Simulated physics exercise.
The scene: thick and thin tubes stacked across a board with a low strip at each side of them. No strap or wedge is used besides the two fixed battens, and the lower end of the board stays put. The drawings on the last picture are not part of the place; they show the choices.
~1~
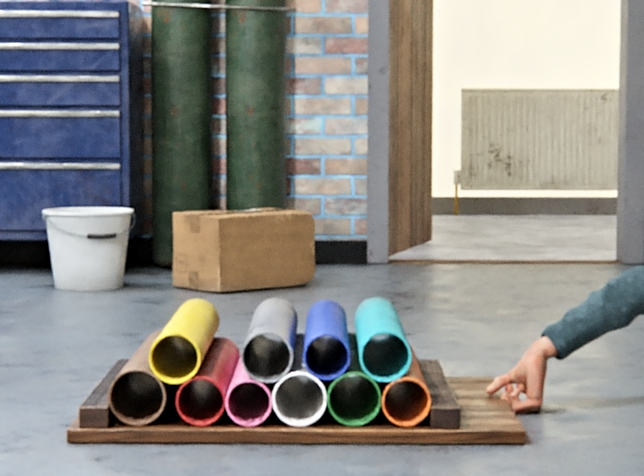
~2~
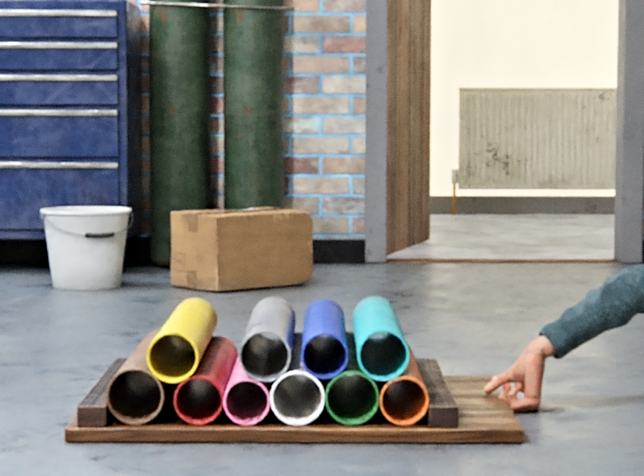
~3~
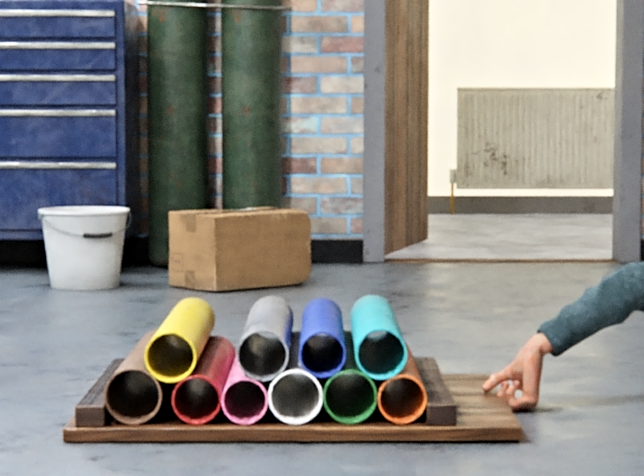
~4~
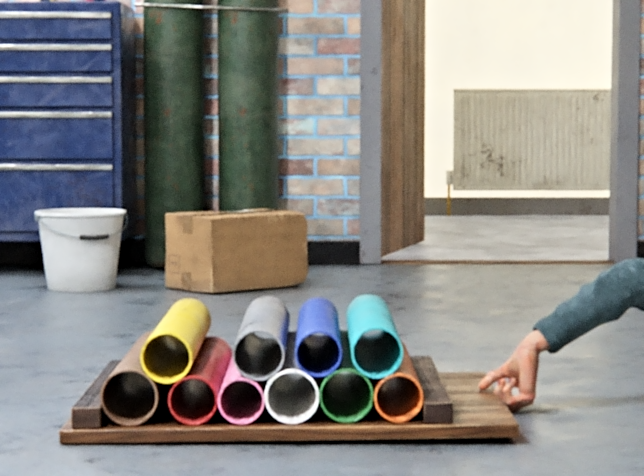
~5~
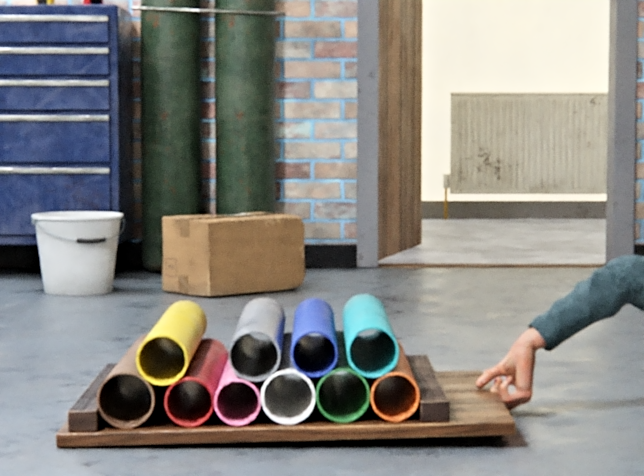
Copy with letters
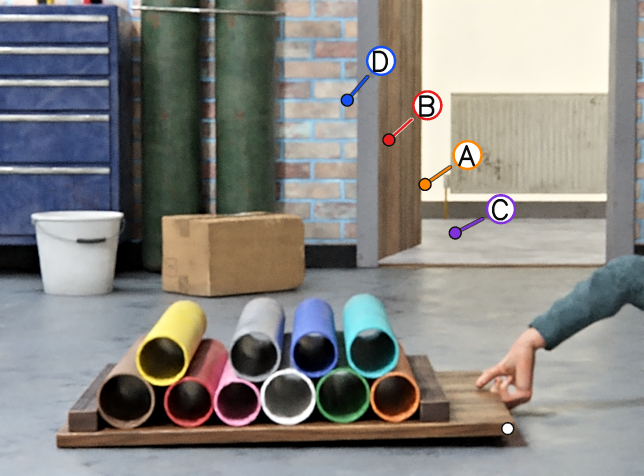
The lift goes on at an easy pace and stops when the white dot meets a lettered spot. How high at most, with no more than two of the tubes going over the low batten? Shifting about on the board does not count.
It can be raised to C.
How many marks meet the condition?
One of the four.
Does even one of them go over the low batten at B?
At B: Yes.
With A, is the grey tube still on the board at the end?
No.
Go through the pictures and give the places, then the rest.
In the first picture, brown tube (137, 397); red tube (201, 401); pink tube (249, 403).
In the second picture, pink tube (247, 402); white tube (297, 398).
In the third picture, board (295, 395); green tube (350, 397); orange tube (402, 399); grey tube (263, 356).
In the fourth picture, board (292, 395); brown tube (129, 397); red tube (193, 401).
In the fifth picture, board (288, 396); brown tube (126, 400); red tube (190, 402).
On the copy, A at (425, 185); B at (389, 140); C at (455, 233); D at (347, 100); the white dot at (508, 429).
On C. First, board at 16°.
Then, board at 28°.
Finally, board at 28°, two over the low batten (grey, yellow).
By contrast, A four over the low batten (blue, turquoise, grey, yellow); B four over the low batten (blue, turquoise, grey, yellow); D five over the low batten.
